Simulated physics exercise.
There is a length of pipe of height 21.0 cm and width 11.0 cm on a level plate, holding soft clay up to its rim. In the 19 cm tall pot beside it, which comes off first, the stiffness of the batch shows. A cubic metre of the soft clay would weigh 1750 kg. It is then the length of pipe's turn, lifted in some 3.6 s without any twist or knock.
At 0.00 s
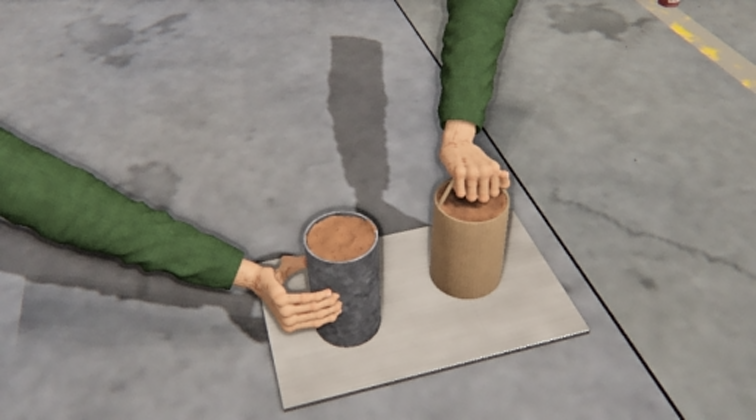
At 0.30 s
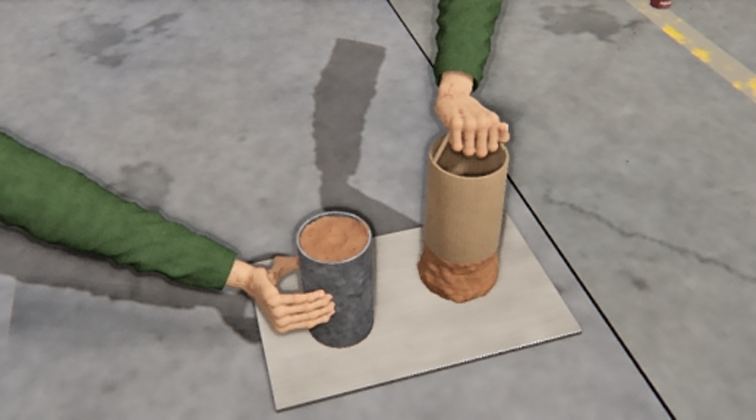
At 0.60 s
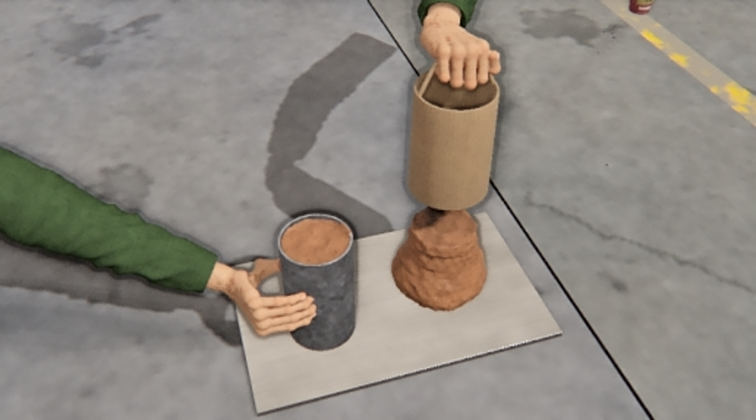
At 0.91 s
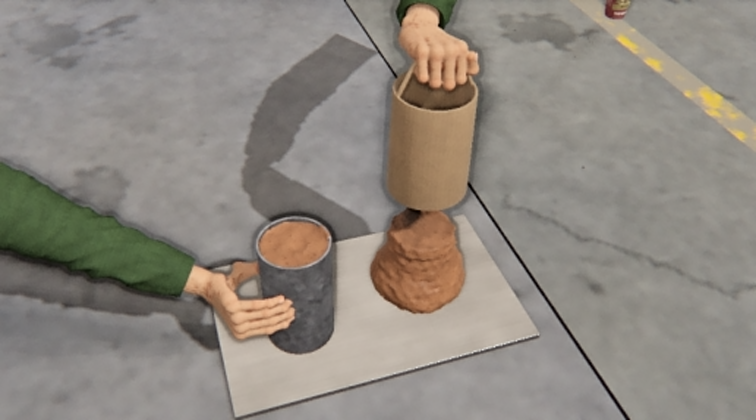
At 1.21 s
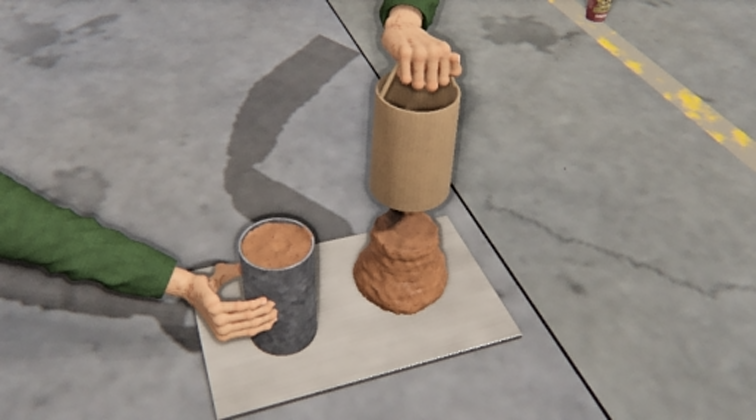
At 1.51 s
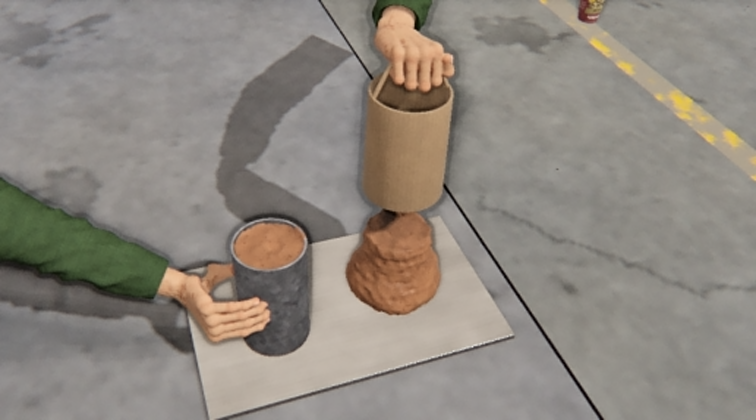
A hand lifted the tan pot on the right straight up off a pale plate, and the reddish-brown clay inside slumped into a squat heap, while another hand stayed against the filled dark pipe.
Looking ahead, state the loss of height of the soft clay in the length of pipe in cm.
It is around 6 centimetres.
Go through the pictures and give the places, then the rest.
In the first picture, middle of the pot's mouth at (472, 199), still down; middle of the length of pipe's top at (341, 237), not yet moved.
In the second picture, middle of the pot's mouth at (469, 155), raised 9.7 cm; middle of the length of pipe's top at (334, 238), not yet moved.
In the third picture, middle of the pot's mouth at (457, 89), raised 23 cm; the pot's heap 13 cm high and 18 cm wide, top at (444, 226); middle of the length of pipe's top at (315, 240), not yet moved.
In the fourth picture, middle of the pot's mouth at (435, 90), raised 23 cm; the pot's heap 13 cm high and 18 cm wide, top at (423, 229); middle of the length of pipe's top at (294, 243), not yet moved.
In the fifth picture, middle of the pot's mouth at (418, 91), raised 23 cm; the pot's heap 13 cm high and 18 cm wide, top at (405, 230); middle of the length of pipe's top at (277, 244), not yet moved.
In the sixth picture, middle of the pot's mouth at (411, 92), raised 23 cm; the pot's heap 13 cm high and 18 cm wide, top at (398, 230); middle of the length of pipe's top at (269, 245), not yet moved.
After 2.4 s, the length of pipe is up 4.8 cm; the soft clay has come down 0.9 cm to 20 cm and is 13 cm wide.
After 3.3 s, the length of pipe is up 13 cm; the soft clay has come down 5.0 cm to 16 cm and is 17 cm wide.
After 4.2 s, the length of pipe is up 21 cm; the soft clay has come down 6.0 cm to 15 cm and is 17 cm wide.
After 5.3 s, the length of pipe is clear; the soft clay has come down 6.3 cm to 15 cm and is 17 cm wide.
After 5.7 s, at rest, the length of pipe is clear; the soft clay has come down 6.3 cm to 15 cm and is 18 cm wide.
